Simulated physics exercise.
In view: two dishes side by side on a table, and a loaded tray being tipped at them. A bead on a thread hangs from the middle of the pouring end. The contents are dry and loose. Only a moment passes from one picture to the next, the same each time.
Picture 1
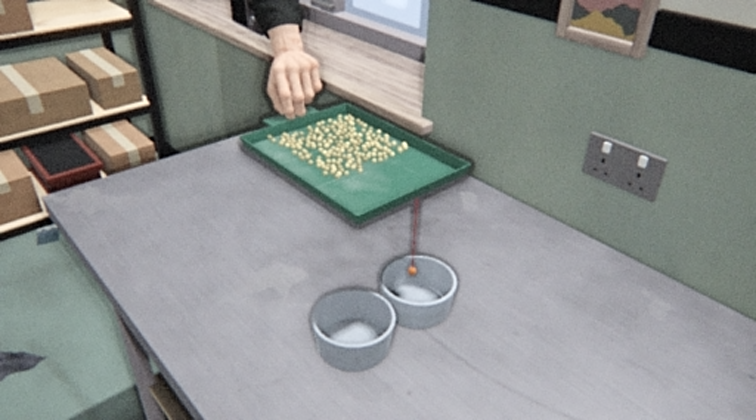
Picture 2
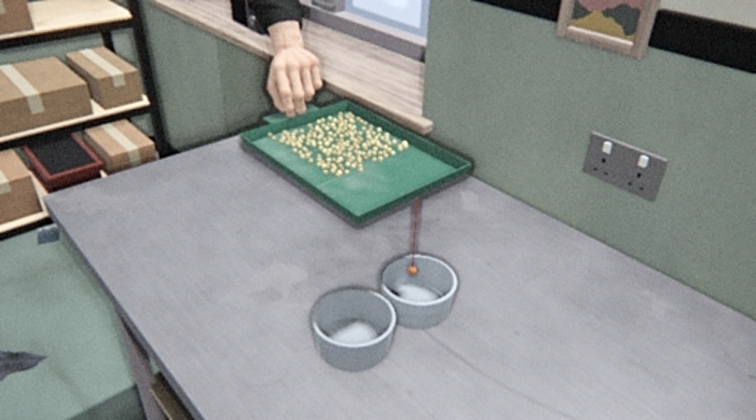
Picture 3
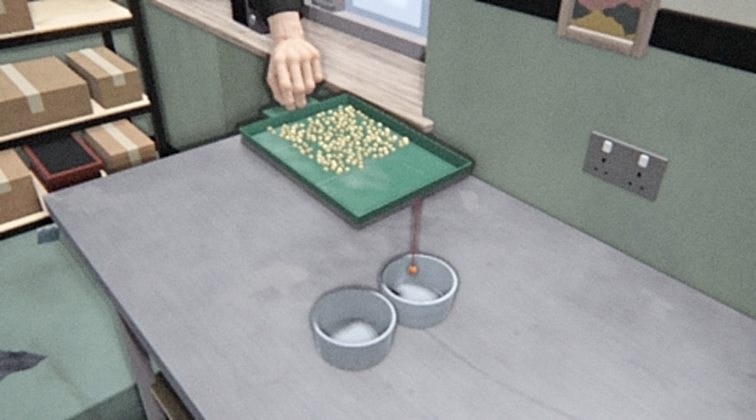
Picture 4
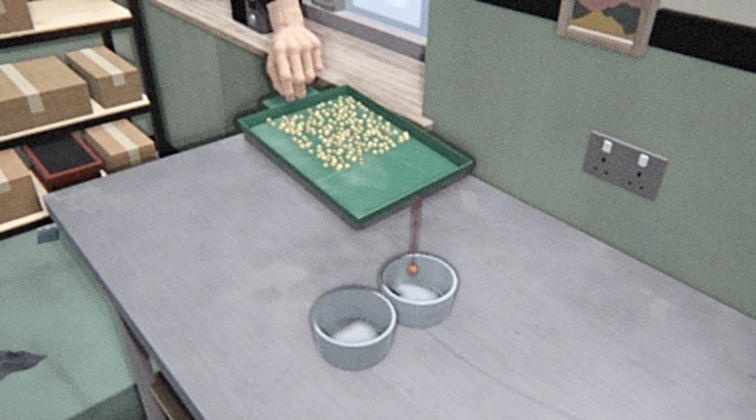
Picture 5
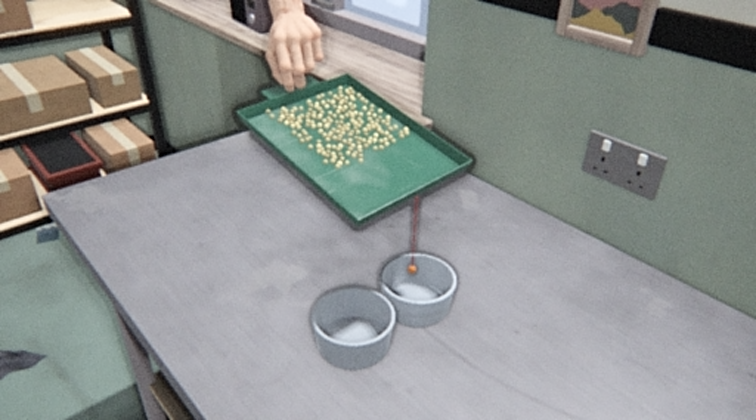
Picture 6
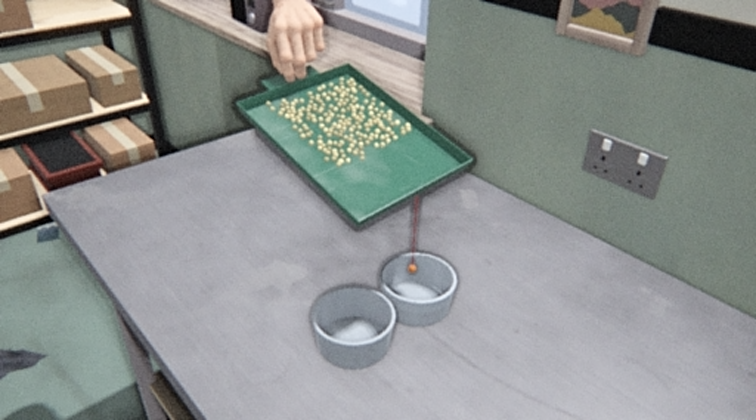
A hand slowly raises the back of a green tray of soya beans above two dishes.
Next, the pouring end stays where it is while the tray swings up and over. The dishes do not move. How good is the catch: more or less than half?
The two hold the larger part of the load.
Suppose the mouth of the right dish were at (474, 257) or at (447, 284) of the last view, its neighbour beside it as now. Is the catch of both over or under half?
In turn: Under half; most of it.
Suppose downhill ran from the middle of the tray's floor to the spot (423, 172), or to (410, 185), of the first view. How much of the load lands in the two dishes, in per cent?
About 0 and 40 per cent.
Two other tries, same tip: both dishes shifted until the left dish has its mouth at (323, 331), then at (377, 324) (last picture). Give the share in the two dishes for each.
About 60 and 90 per cent.
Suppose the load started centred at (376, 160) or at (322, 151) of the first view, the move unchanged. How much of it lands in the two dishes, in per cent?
First some 80, then 80 per cent.
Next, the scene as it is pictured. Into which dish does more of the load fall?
Fuller: The left-hand dish.
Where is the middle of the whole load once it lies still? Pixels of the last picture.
Close to (365, 340).
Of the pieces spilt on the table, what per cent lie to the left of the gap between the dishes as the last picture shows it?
It comes to 20 per cent or so.
Soon, tray tipped steeply; most on the tray; a small part in the left dish; a stray few in the right dish; a small part outside both; a stray few in the air.
A while on, tray tipped right over; a small part on the tray; about half in the left dish; a small part in the right dish; a small part outside both; about a quarter in the air.
Towards the end, tray tipped past a quarter turn; most in the left dish; a small part in the right dish; about a quarter outside both.
Finally, tray tipped past a quarter turn; most in the left dish; a small part in the right dish; about a quarter outside both.
